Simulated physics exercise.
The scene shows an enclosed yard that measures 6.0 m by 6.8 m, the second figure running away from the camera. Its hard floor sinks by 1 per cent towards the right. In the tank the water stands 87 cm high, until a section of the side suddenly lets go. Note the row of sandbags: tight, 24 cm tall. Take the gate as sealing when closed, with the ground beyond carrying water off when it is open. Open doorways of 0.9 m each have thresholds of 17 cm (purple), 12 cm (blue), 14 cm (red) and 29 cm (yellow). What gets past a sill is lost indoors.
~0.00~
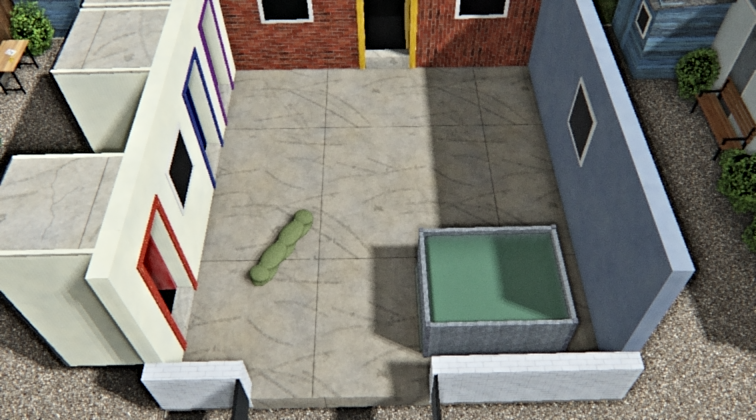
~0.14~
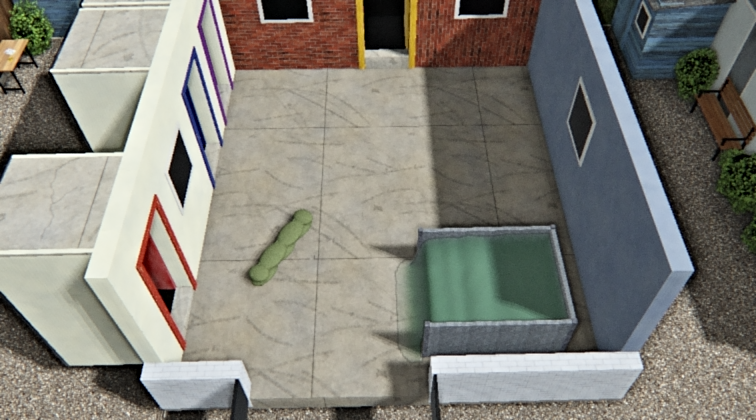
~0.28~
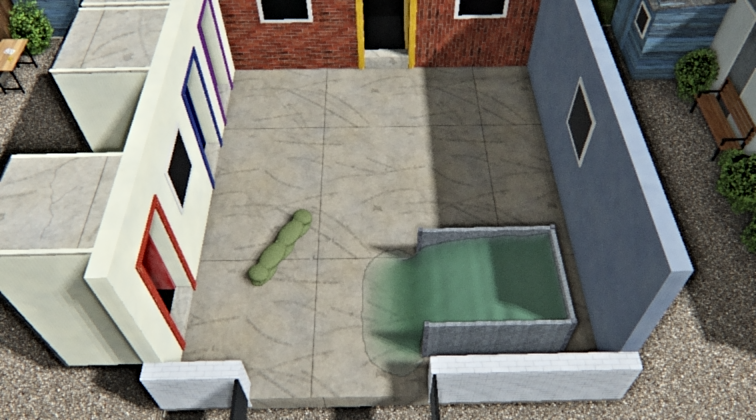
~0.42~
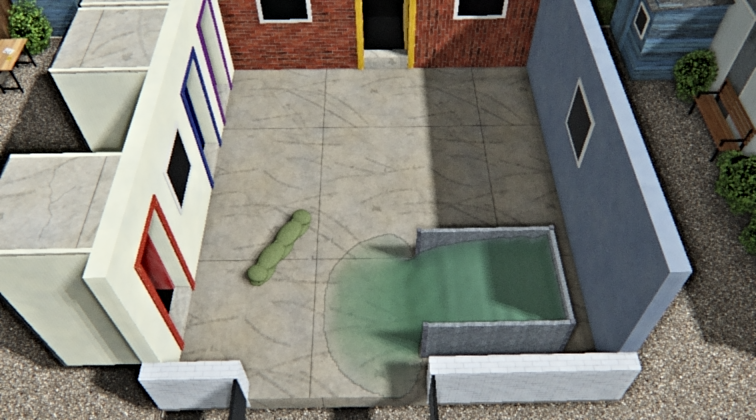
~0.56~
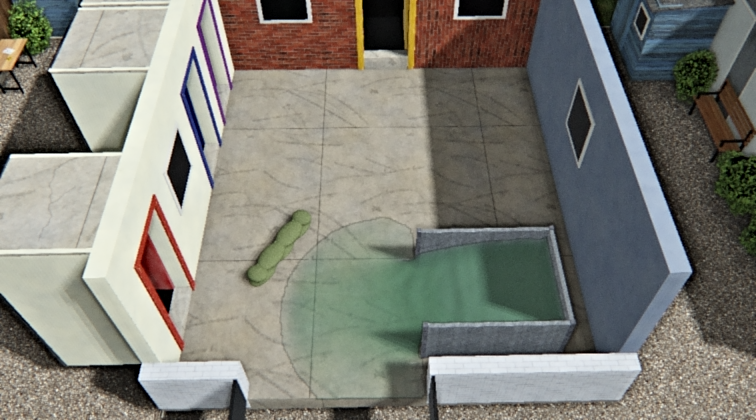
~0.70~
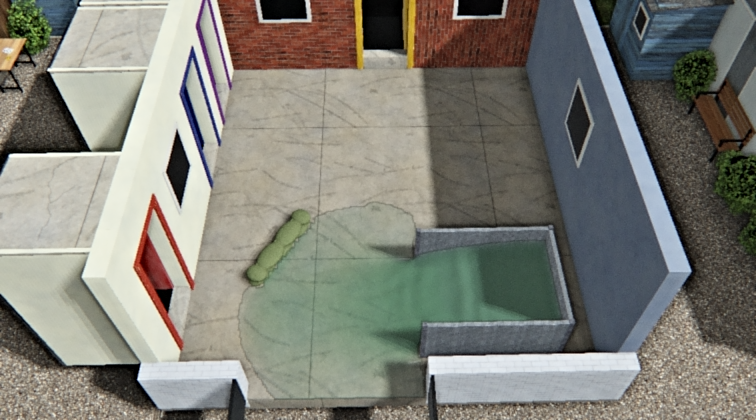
A walled yard held a square tank of still green water, then the tank's left side opened and water poured out, spreading leftward across the paved floor to a row of green sandbags.
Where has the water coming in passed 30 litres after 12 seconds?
The purple door never breaches the limit. The blue door never breaches the limit. The red door breaches the limit. The yellow door never breaches the limit.
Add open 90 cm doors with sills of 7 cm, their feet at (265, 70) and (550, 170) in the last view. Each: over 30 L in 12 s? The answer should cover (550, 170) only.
Well, for that spot the inflow stays beneath the mark.
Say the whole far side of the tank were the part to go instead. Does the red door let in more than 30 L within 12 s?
In that case, red door: Less than that.
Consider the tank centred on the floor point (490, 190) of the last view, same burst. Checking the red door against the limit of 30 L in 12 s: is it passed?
Against the limit, the red door gets no more than that.
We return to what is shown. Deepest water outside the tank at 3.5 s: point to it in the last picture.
Spot: Approx. (192, 359).
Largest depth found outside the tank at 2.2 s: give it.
Max depth: About 40 centimetres.
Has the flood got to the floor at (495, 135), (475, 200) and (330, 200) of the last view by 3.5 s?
First spot bone dry, second bone dry, third soaked.
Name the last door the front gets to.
The answer is the yellow door.
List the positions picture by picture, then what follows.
The tank at (493, 277) is whole and still, 87 cm deep, in the first picture.
The front is at (413, 262), 0.9 m from the gap at (424, 297); 0.4 m2 of floor is under water; 87 cm left at the back of the tank, in the second picture.
Water pours out at (424, 299) and has run 1.1 m, to a hidden place; typically 14 cm deep outside, 86 cm at the tank's back, in the third picture.
The front is at a hidden place, 1.5 m from the gap at (422, 301); 2.9 m2 of floor is under water; 80 cm left at the back of the tank, in the fourth picture.
Water pours out at (422, 302) and has run 2.1 m, to (290, 287); typically 8 cm deep outside, 73 cm at the tank's back, in the fifth picture.
Water pours out at (421, 302) and has run 2.7 m, to (243, 318); typically 8 cm deep outside, 73 cm at the tank's back, in the sixth picture.
After 1.4 s water covers 30 % of the floor and is deepest (44 cm) near (175, 383); purple door not reached, blue door not reached, red door 26 cm at the sill, 55 L in, yellow door not reached.
After 2.2 s water covers 40 % of the floor and is deepest (40 cm) near (175, 383); purple door not reached, blue door not reached, red door 35 cm at the sill, 183 L in, yellow door not reached.
After 3.5 s water covers 60 % of the floor and is deepest (22 cm) near (192, 359); purple door 4 cm at the sill, 0 L in, blue door 5 cm at the sill, 0 L in, red door 21 cm at the sill, 290 L in, yellow door not reached.
After 7.0 s water covers 80 % of the floor and is deepest (8 cm) near (310, 103); purple door 5 cm at the sill, 0 L in, blue door 2 cm at the sill, 0 L in, red door 5 cm at the sill, 303 L in, yellow door 7 cm at the sill, 0 L in.
After 12.0 s water covers 85 % of the floor and is deepest (11 cm) near (595, 376); purple door 1 cm at the sill, 0 L in, blue door 2 cm at the sill, 0 L in, red door 1 cm at the sill, 304 L in, yellow door 3 cm at the sill, 0 L in.
